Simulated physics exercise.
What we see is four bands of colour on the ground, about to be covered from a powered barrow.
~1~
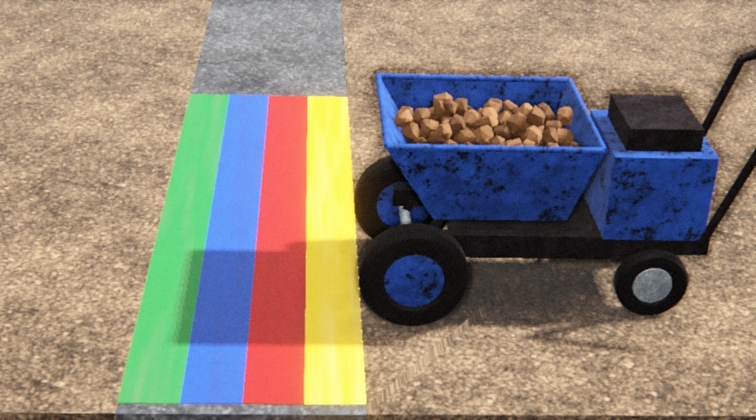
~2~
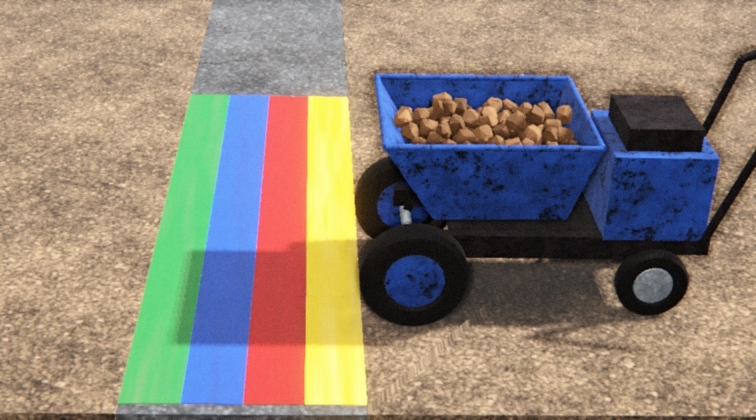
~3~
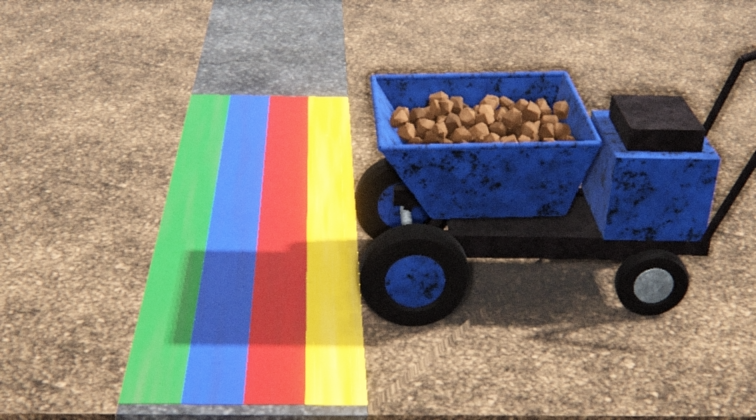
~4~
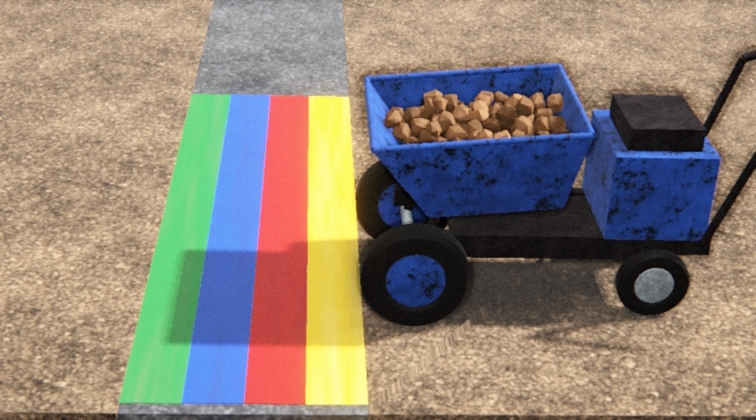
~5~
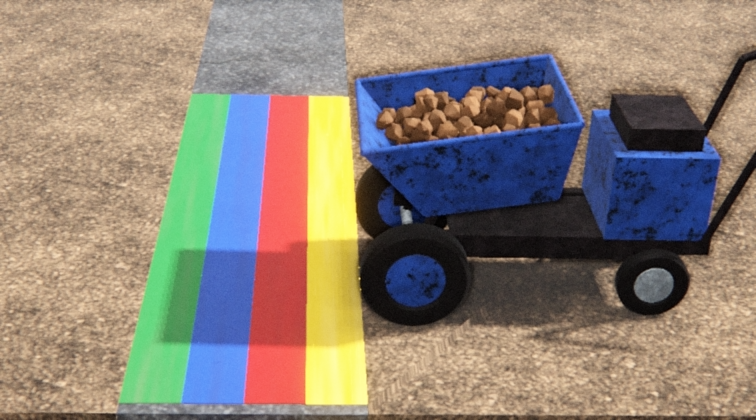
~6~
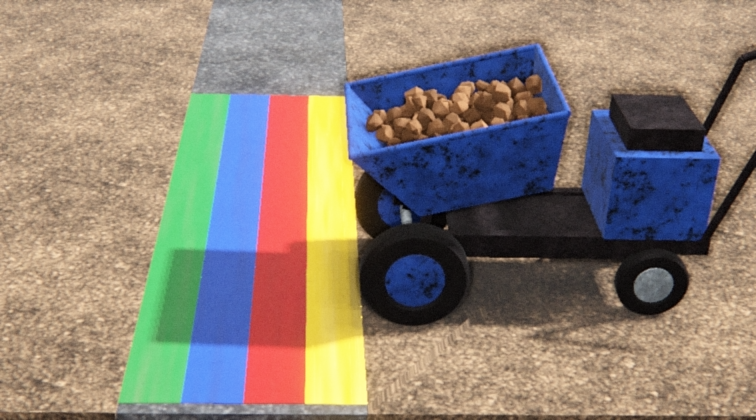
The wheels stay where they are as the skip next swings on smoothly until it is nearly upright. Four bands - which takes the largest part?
Largest part: The blue band.
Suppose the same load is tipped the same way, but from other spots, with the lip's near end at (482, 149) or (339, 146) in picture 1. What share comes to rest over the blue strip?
Roughly 10 per cent at the first spot and 20 per cent at the second.
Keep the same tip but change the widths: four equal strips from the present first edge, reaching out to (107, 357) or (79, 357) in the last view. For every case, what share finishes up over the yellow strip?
About 0 %, then 0 %.
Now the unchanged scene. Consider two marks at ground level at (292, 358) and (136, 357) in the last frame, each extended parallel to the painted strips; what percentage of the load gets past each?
In order, some 80 % then some 10 %.
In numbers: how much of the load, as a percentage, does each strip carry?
The yellow strip takes 0 per cent, the red strip 15, the blue strip 30 and the green strip 20.
Soon after the last picture, skip tipped steeply; all in the skip.
A little later, skip tipped steeply; nearly all in the skip; a stray few over the red strip; a stray few over the blue strip; a stray few falling.
Later still, skip tipped right over; about half in the skip; a stray few over the red strip; about a quarter over the blue strip; a small part over the green strip; a small part off the paint.
By the end, skip tipped right over; about a quarter in the skip; none over the yellow strip; a small part over the red strip; about a third over the blue strip; about a quarter over the green strip; a small part off the paint.
